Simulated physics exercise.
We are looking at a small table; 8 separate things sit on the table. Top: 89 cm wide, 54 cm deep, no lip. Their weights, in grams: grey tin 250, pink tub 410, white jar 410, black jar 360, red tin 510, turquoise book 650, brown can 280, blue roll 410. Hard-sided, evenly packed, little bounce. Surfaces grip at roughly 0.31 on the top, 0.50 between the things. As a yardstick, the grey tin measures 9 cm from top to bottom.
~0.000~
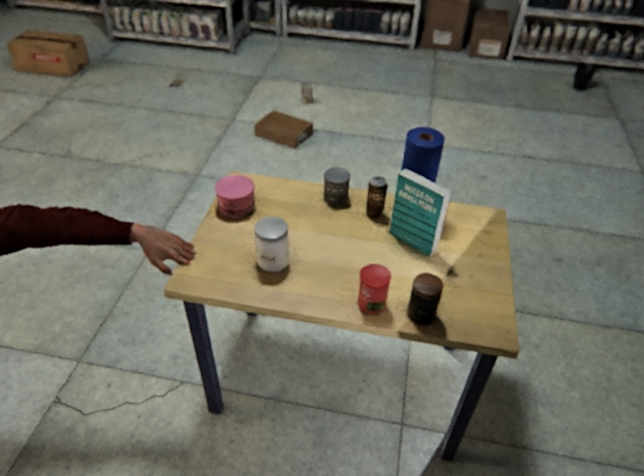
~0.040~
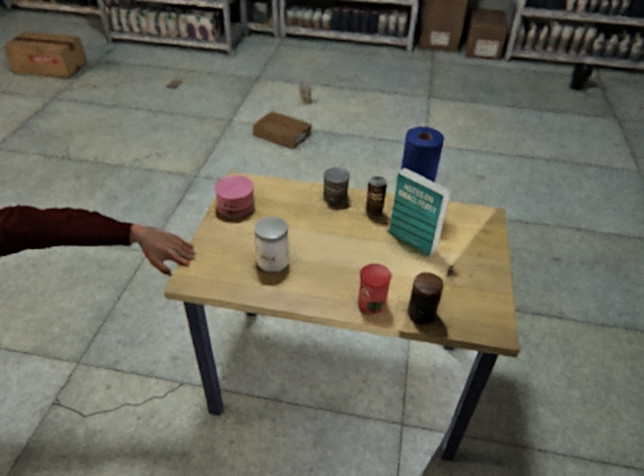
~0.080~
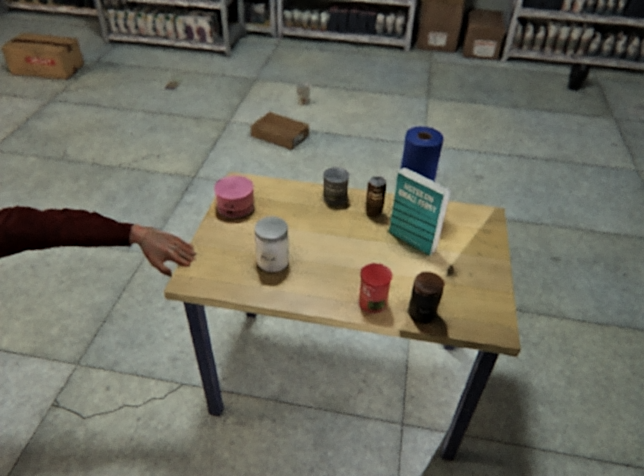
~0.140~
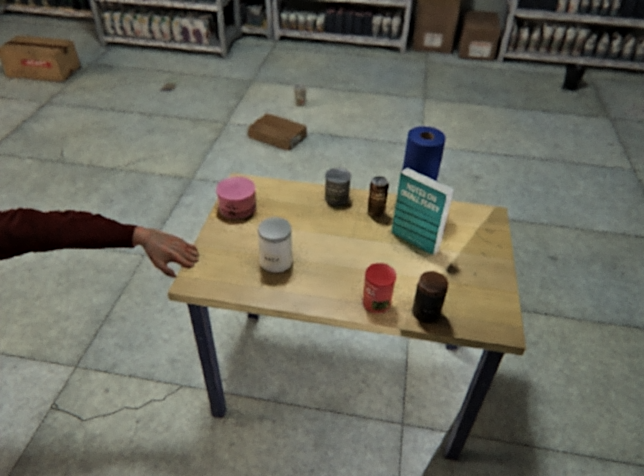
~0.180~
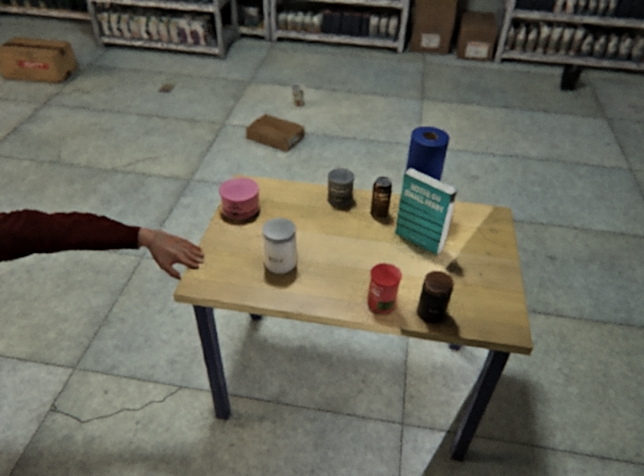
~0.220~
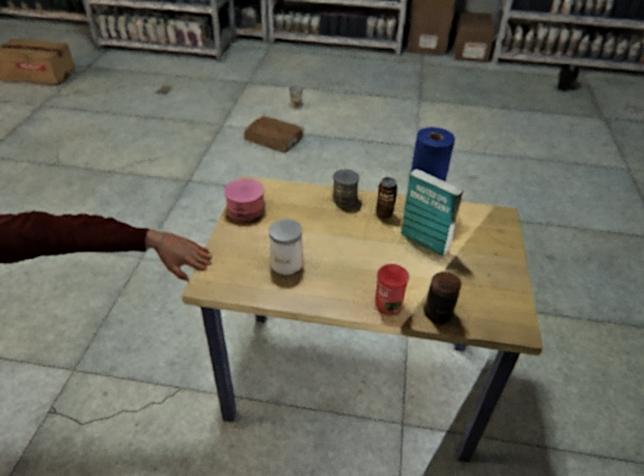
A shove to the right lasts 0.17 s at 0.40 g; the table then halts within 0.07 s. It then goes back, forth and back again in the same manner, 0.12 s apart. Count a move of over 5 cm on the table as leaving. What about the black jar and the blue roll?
The black jar stays put and the blue roll leaves its spot.
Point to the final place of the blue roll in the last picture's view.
At about (365, 286).
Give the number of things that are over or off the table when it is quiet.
3 of them.
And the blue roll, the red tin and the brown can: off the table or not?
The blue roll finishes off the table; the red tin is still on the table; the brown can ends on the table.
After 0.52 s, table shifted 6 cm; blue roll slid 2 cm near (443, 176); black jar slid 2 cm near (460, 300); turquoise book leaning 19°.
After 0.92 s, table shifted 4 cm; blue roll now off the table; turquoise book leaning 68°; brown can leaning 28°.
After 1.12 s, table shifted 8 cm; black jar slid 2 cm near (467, 301); turquoise book on its side; brown can on its side.
After 1.42 s, turquoise book on its side; brown can on its side.
At rest (2.4 s), off the table, blue roll; tipped over on the table, turquoise book and brown can; the other 5 in place, give or take 5 cm. In the last view, black jar near (426, 295), blue roll near (365, 286).
